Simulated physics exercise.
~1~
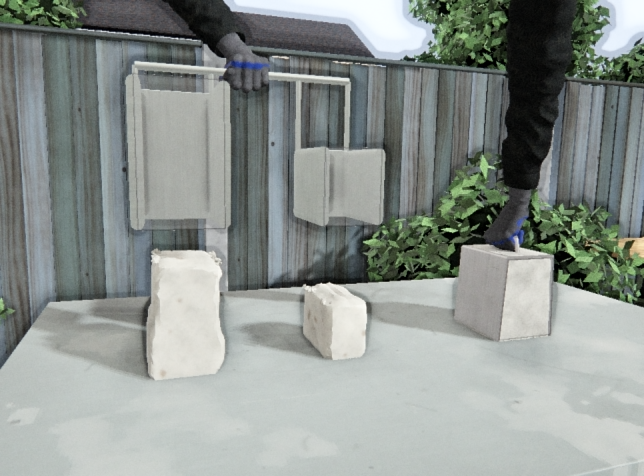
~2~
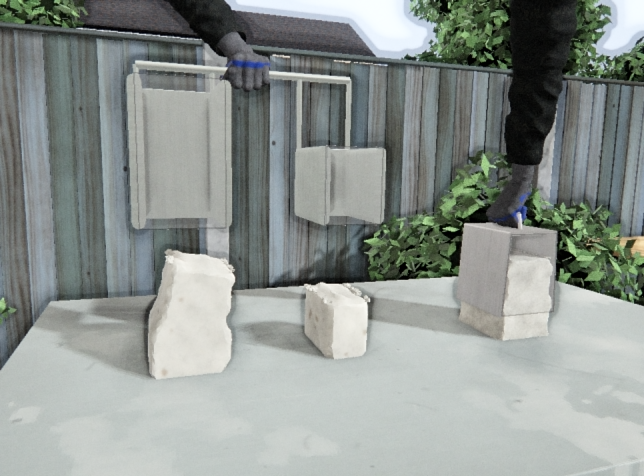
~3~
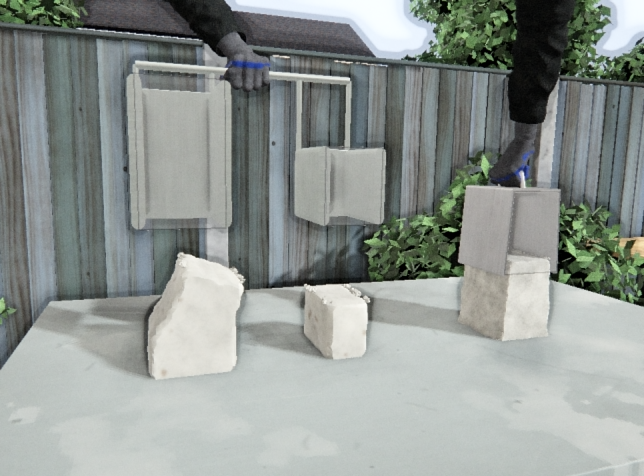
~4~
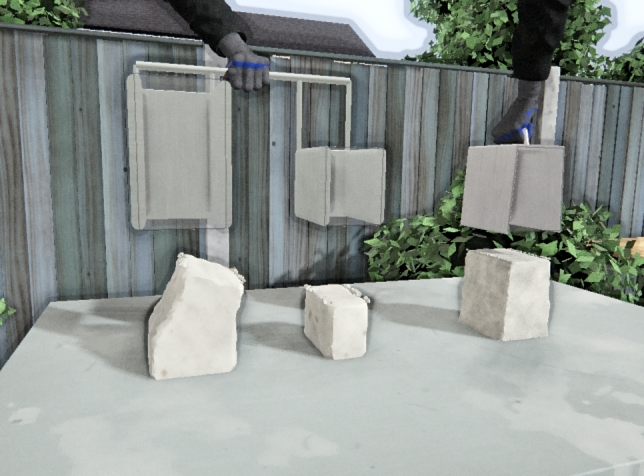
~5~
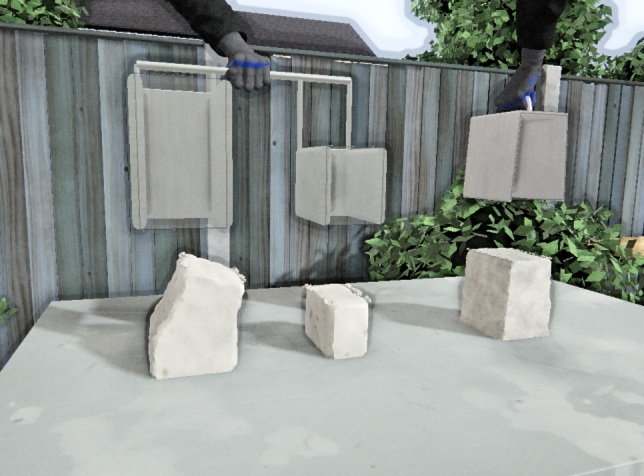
A gloved hand lifted a grey tin straight up off a block of pale tile adhesive on a table outdoors, while another held a frame with two hanging moulds; the adhesive stayed standing, nearly full height, beside two rougher blocks, with the tin held clear above.
